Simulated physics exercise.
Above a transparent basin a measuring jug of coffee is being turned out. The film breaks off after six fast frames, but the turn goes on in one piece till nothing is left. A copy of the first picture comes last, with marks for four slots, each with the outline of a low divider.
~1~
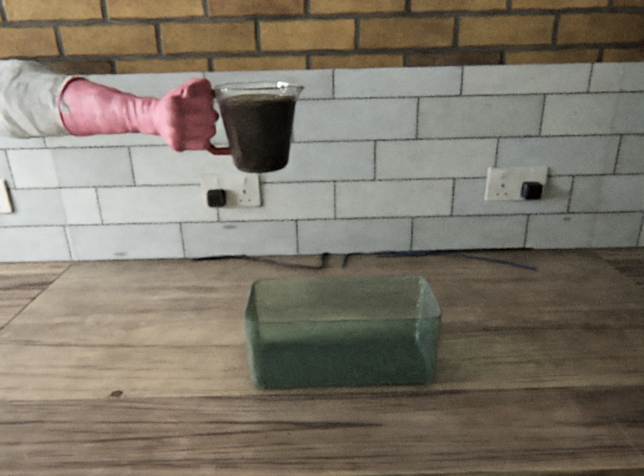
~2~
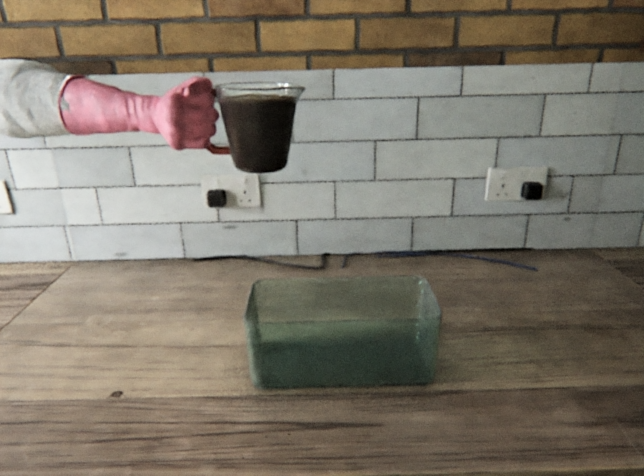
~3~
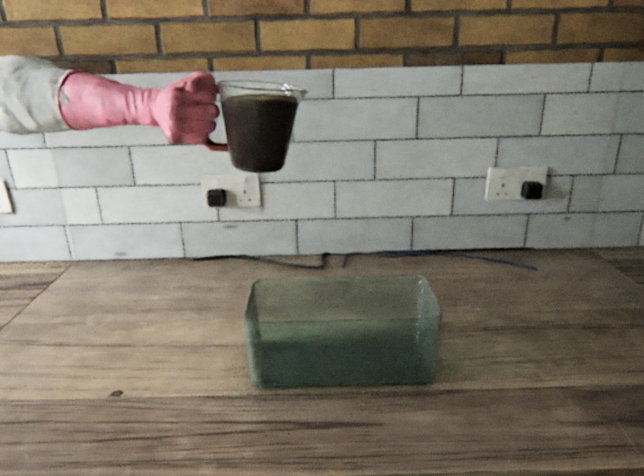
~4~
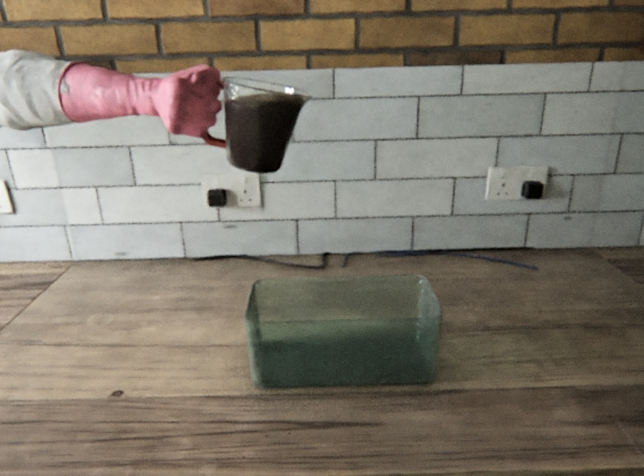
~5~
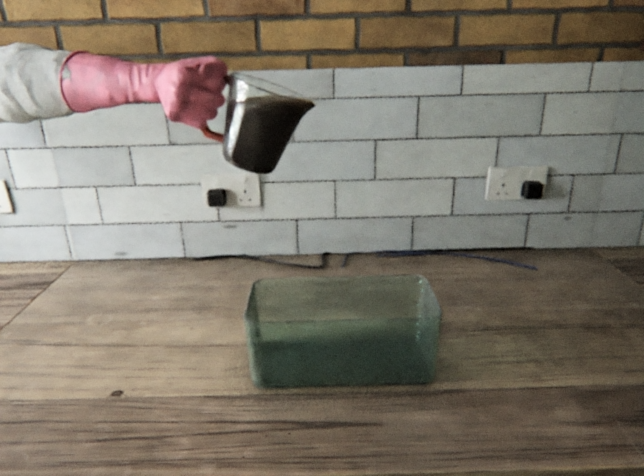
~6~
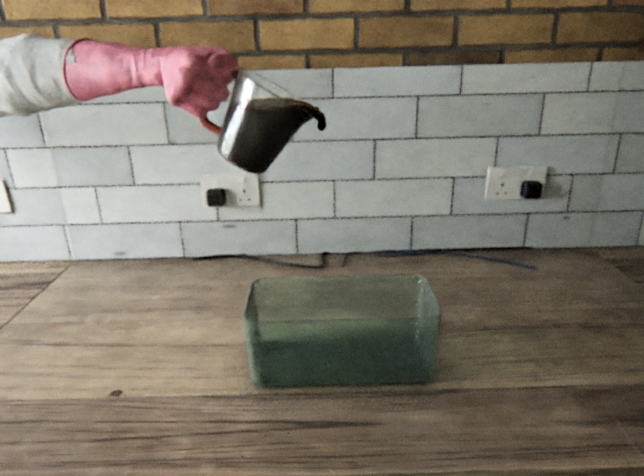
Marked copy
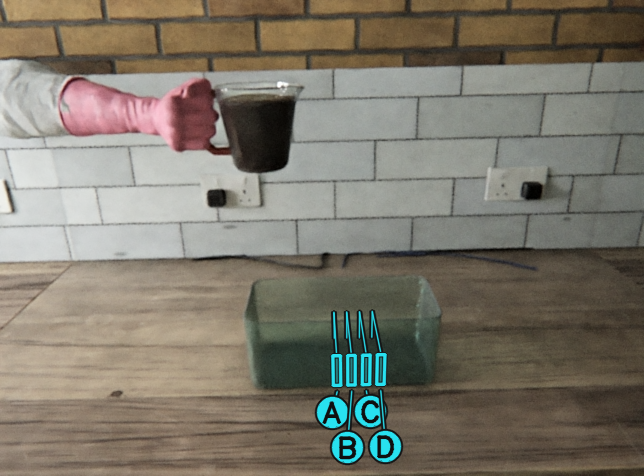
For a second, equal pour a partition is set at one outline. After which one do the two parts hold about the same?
D works best here.
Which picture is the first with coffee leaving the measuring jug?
In picture 6.
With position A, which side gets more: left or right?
More ends on the right.
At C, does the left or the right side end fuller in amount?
The right one.
In cyan, A at (337, 391); B at (351, 390); C at (366, 390); D at (380, 390).
With A, about 5 % ends left of the wall and 92 % right of it; 3 % is lost outside.
With B, about 6 % ends left of the wall and 92 % right of it.
With C, about 17 % ends left of the wall and 81 % right of it.
With D, about 46 % ends left of the wall and 51 % right of it; 3 % is lost outside.
